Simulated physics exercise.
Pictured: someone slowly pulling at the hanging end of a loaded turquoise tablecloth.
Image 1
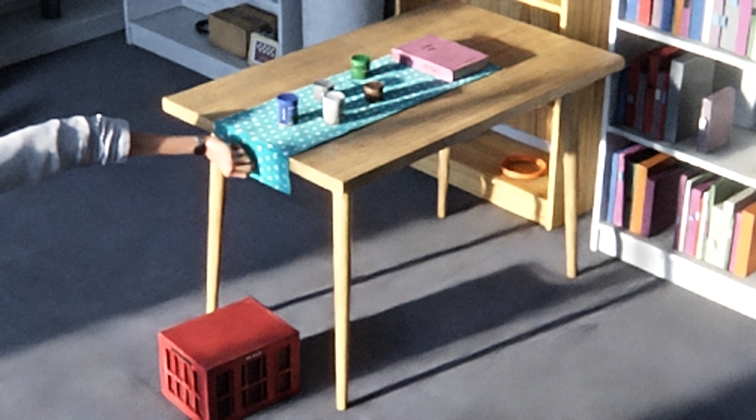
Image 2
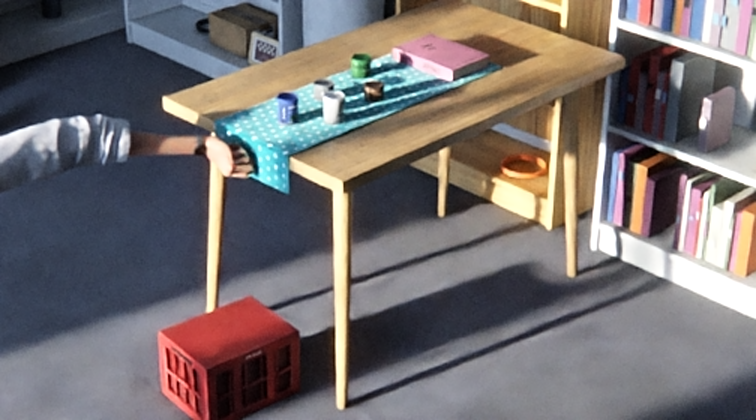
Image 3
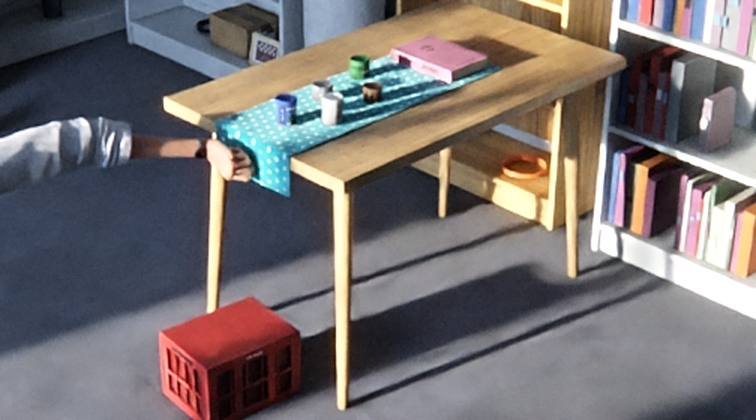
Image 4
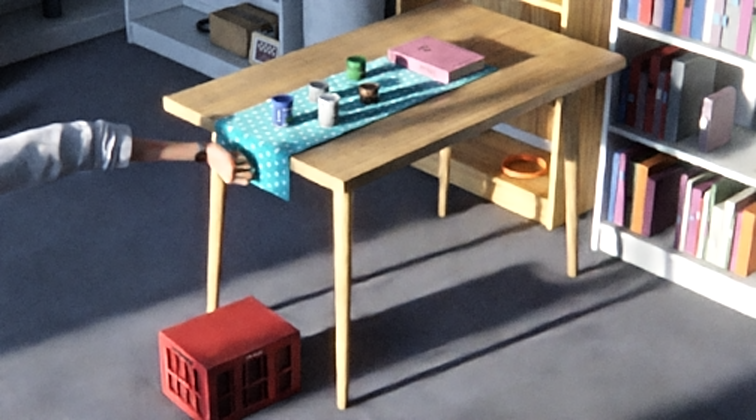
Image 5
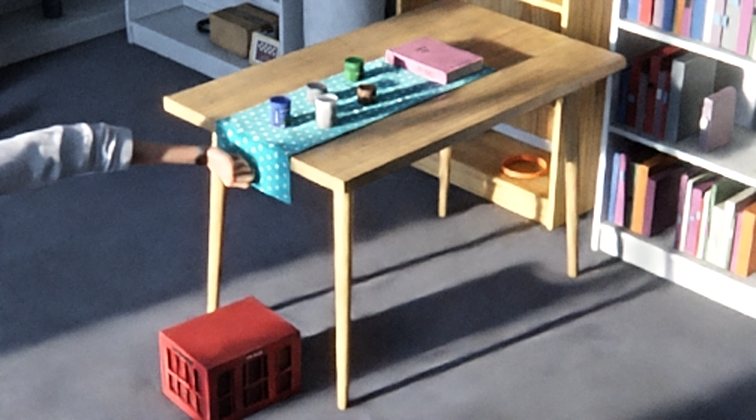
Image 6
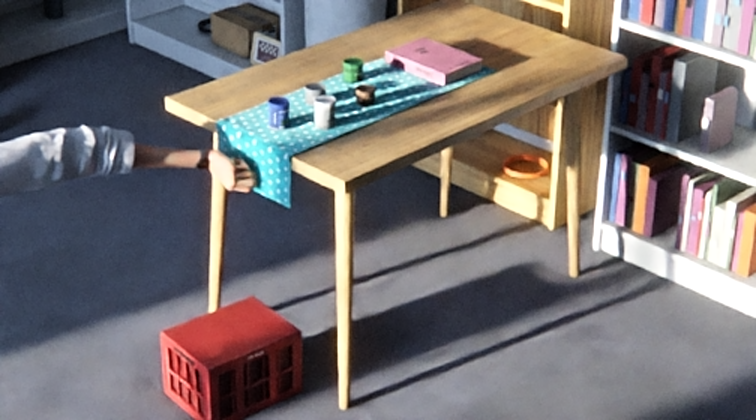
A turquoise dotted tablecloth slides slightly toward the left end of a pale wooden table, seen from above at an angle in a room with bookshelves. Blue, white, grey, brown and green pots and a pink book rest on it, with a red crate on the grey floor below. A hand at left slowly pulls the hanging end down, the pots shifting slightly left with the cloth, while the camera stays still.
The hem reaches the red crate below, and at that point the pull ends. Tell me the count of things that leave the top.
Four items fall.
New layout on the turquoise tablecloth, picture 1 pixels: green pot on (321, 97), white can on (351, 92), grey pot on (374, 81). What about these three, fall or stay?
Final state: The green pot is no longer up, the white can is no longer up, the grey pot is still in place.
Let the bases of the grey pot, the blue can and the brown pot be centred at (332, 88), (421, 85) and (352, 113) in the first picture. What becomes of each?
Of these three, the grey pot takes a tumble, the blue can rides it out, the brown pot takes a tumble.
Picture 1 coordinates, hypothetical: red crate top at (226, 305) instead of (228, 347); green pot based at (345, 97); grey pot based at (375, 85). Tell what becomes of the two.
Result: Green pot still there, grey pot still there.
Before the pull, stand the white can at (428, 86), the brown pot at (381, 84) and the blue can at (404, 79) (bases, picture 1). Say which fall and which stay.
White can: Stays. Brown pot: Stays. Blue can: Stays.
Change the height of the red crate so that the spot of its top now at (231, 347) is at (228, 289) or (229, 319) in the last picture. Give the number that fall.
We'd get 2 in the first case and 3 in the second.
Early on, hem near (254, 218); all still up.
Midway, hem near (254, 254); blue can and white can gone.
Near the end, hem on the crate; blue can, white can, grey pot and brown pot gone.
Finally, hem on the crate; blue can, white can, grey pot and brown pot gone. The answer is four.
